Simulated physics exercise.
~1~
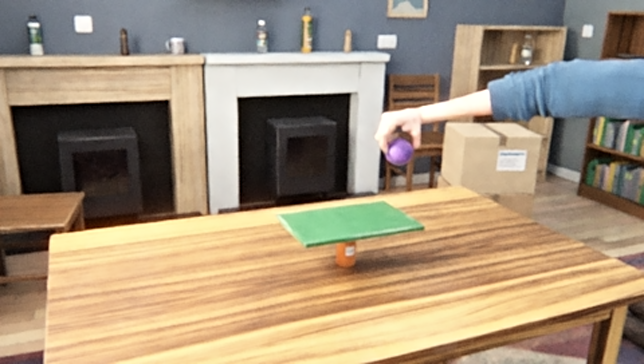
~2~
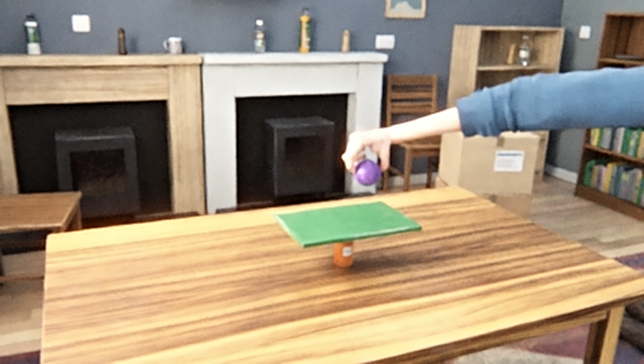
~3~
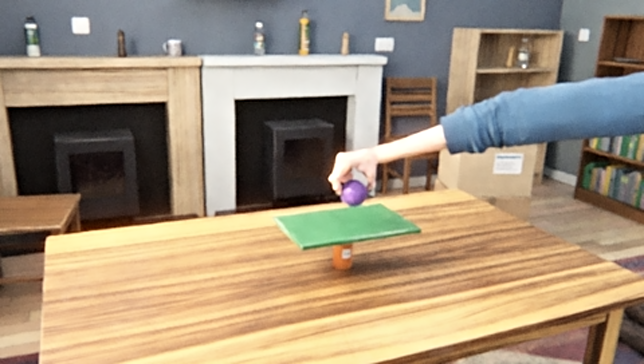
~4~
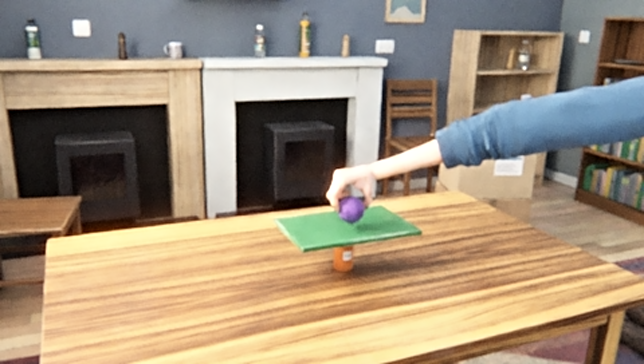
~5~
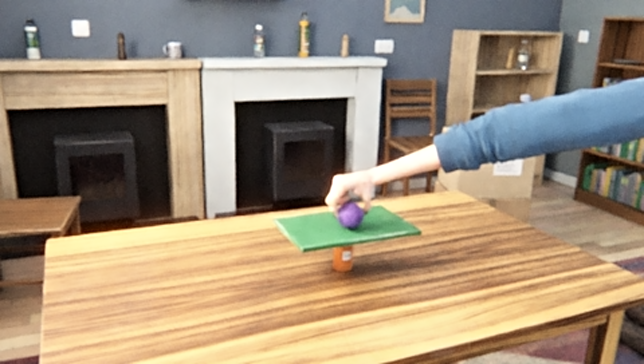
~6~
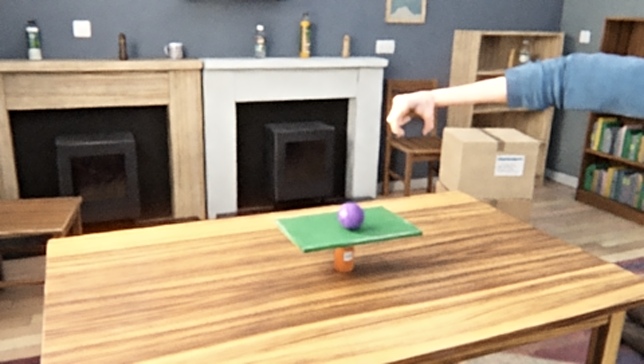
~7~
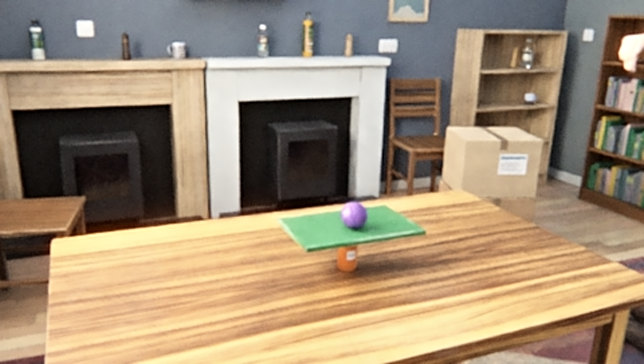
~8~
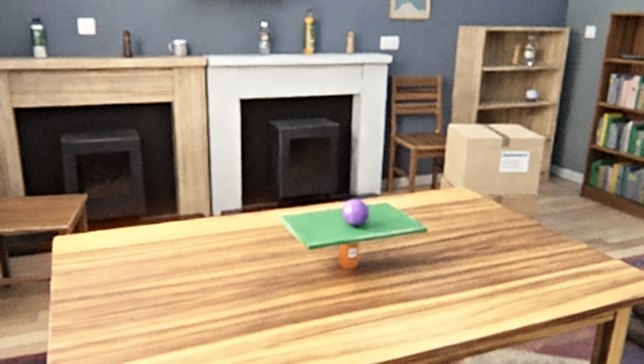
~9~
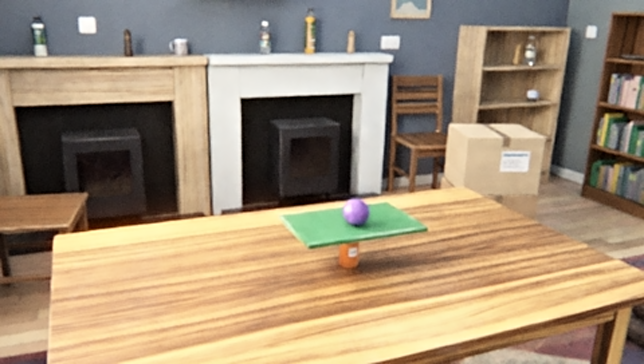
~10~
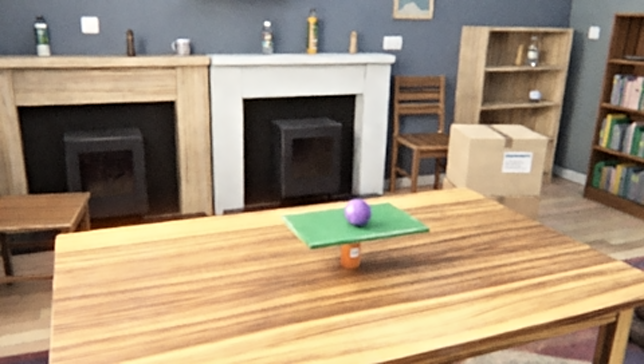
In a room with two fireplaces, bookshelves and a cardboard box on a chair, a striped wooden table holds a flat green lid balanced on a small orange shaker. A hand in a blue sleeve reaches in from the right, holding a round purple onion. It moves left and down over the lid, then lowers the onion gently onto it. The fingers let go, and the arm draws back to the right and leaves. The onion stays where it was set, and the whole stack remains balanced on the table.
